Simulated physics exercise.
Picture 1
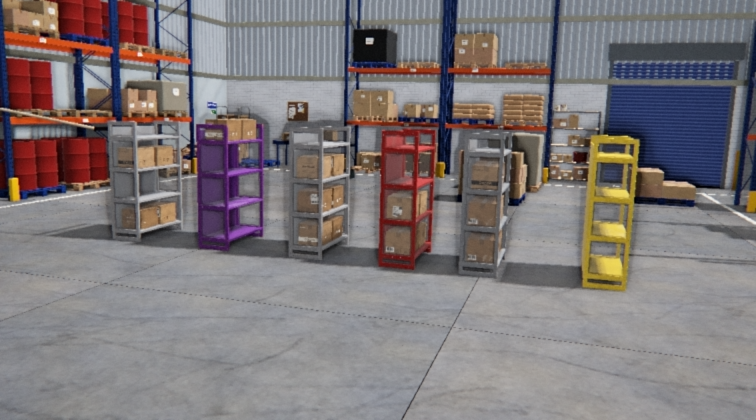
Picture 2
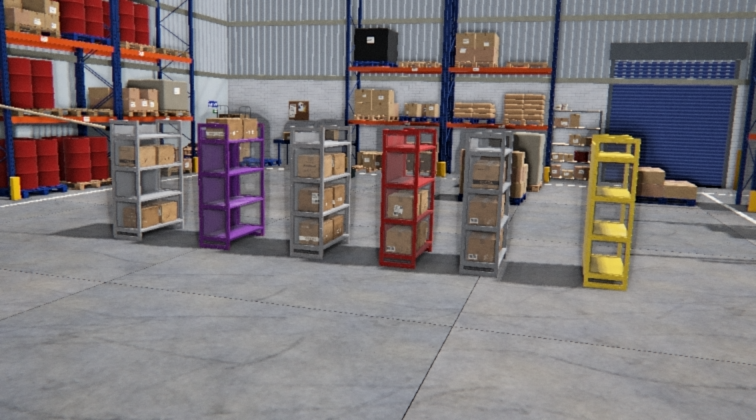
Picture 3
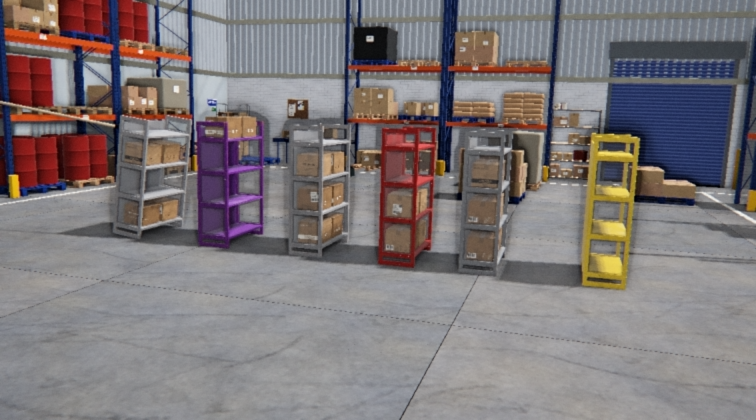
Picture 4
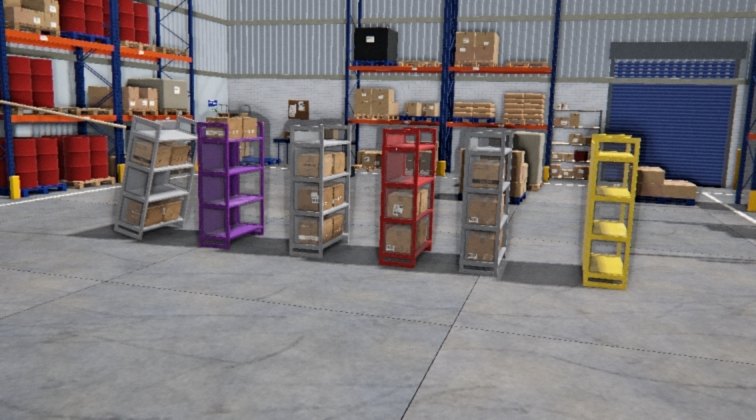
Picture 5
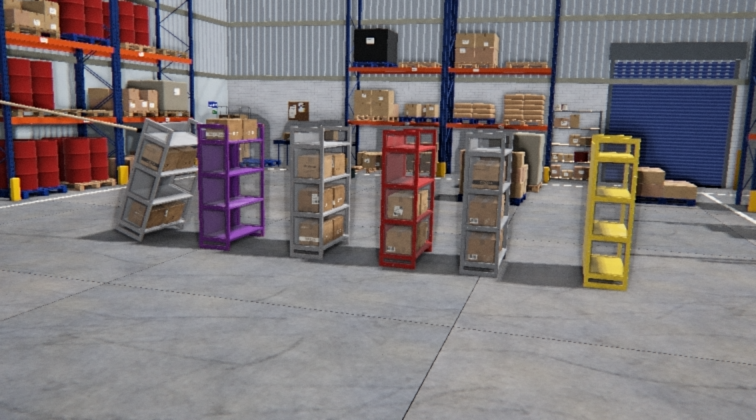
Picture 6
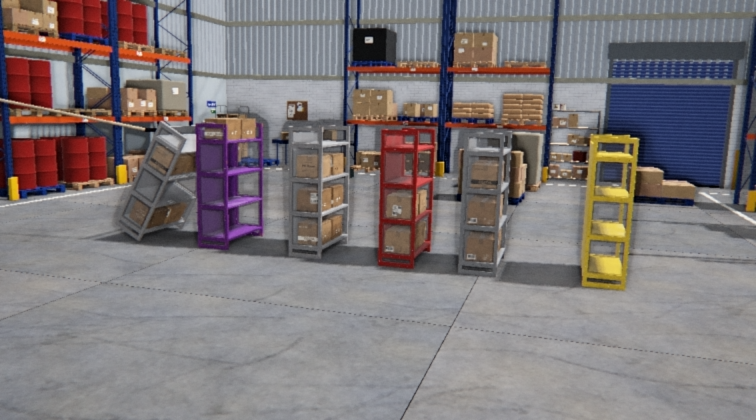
In a warehouse, a pole came in from the left and pushed the gray shelving unit at the left end, tilting it steadily rightward toward the purple one, while the other five stayed still.
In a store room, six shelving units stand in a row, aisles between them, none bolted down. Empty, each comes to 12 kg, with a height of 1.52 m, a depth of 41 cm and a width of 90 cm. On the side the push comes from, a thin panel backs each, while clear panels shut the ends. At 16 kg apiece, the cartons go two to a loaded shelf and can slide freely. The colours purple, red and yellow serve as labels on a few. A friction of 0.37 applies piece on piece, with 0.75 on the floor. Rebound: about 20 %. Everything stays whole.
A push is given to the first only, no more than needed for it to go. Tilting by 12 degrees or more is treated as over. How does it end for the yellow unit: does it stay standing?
It does not; it ends up down.
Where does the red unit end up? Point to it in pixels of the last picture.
In the final image its middle is around (471, 211).
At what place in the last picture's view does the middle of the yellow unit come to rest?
About (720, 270).
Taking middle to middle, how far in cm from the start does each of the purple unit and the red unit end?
For purple it's roughly 90 cm, and for red it's roughly 80 cm.
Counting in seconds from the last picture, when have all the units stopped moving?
4.5 s, roughly.
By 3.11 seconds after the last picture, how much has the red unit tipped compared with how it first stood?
40°.
Then, 1.73 s later than the last frame, 4 cartons spilt or dropped; 1 of the 5 other units over; yellow unit unmoved; purple unit tilted 40°.
Then, 3.11 s later than the last frame, 10 cartons spilt or dropped; 4 of the 5 other units over; yellow unit unmoved; purple unit tilted 68°.
When it is over, 14 cartons spilt or dropped; 5 of the 5 other units over; yellow unit lying flat; purple unit tilted 68°; red unit tilted 53°. Not one is left standing. In pixels of the last frame, middles, yellow unit near (720, 270), purple unit near (290, 210).
